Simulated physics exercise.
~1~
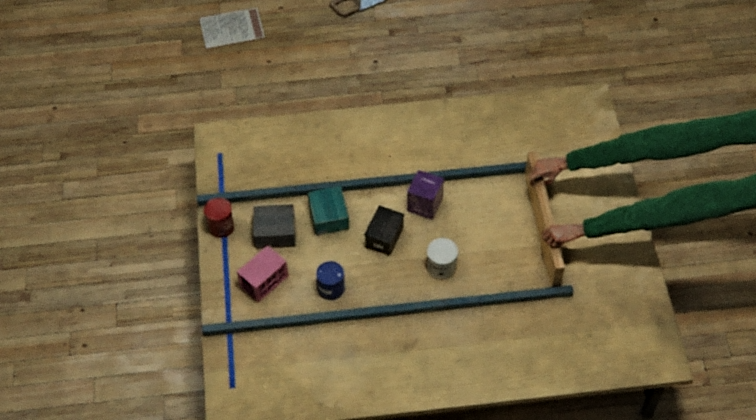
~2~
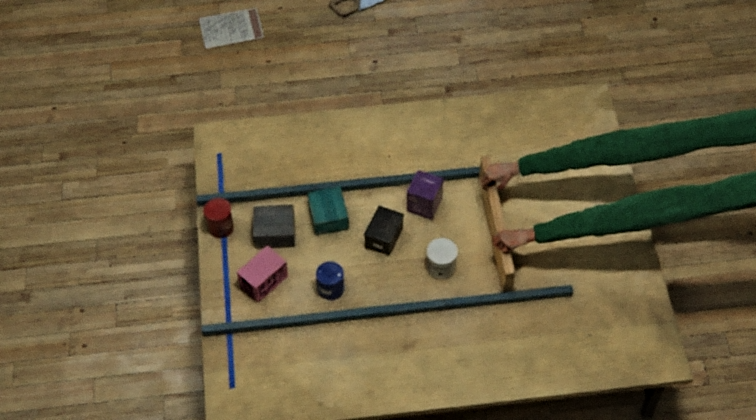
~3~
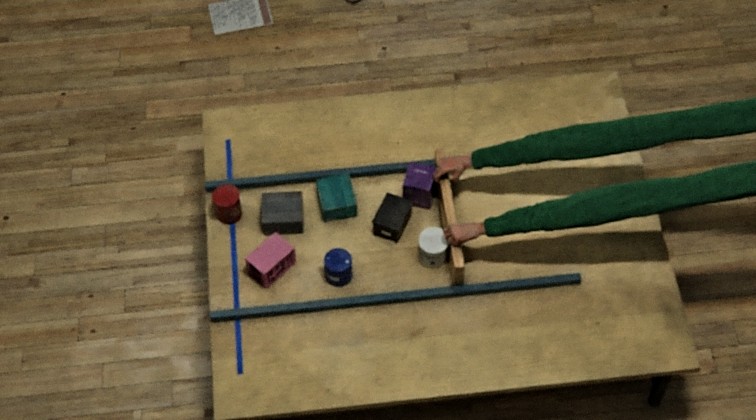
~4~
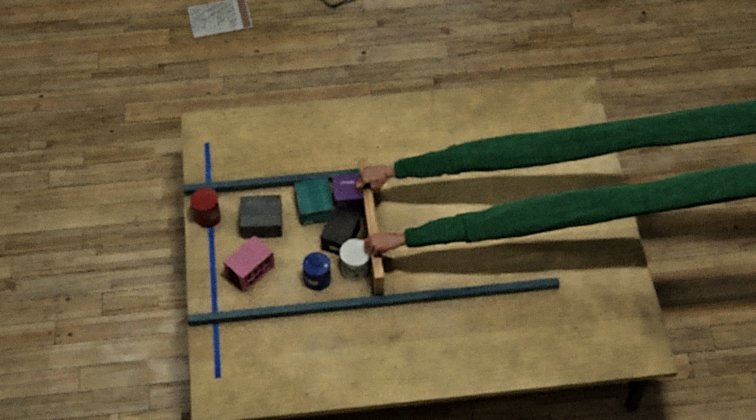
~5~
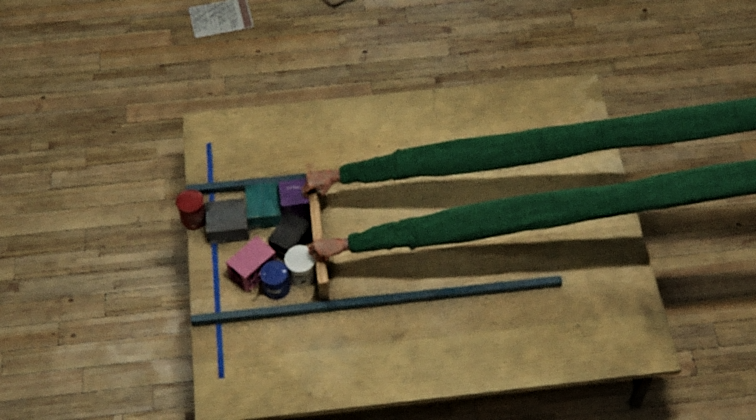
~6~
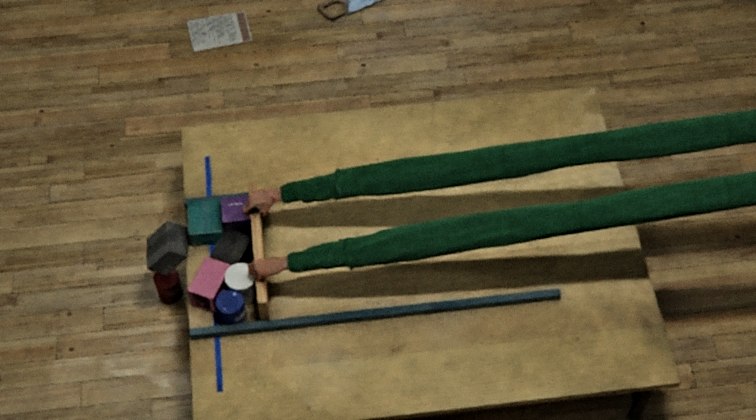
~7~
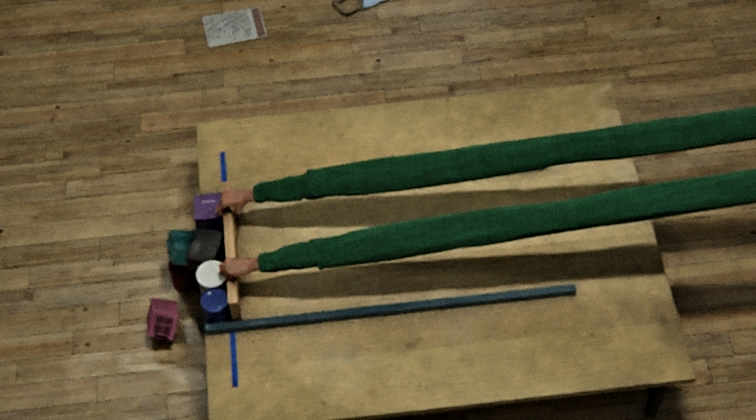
Two green-sleeved arms push a plank left, sweeping parcels and tubs together until several fall off.
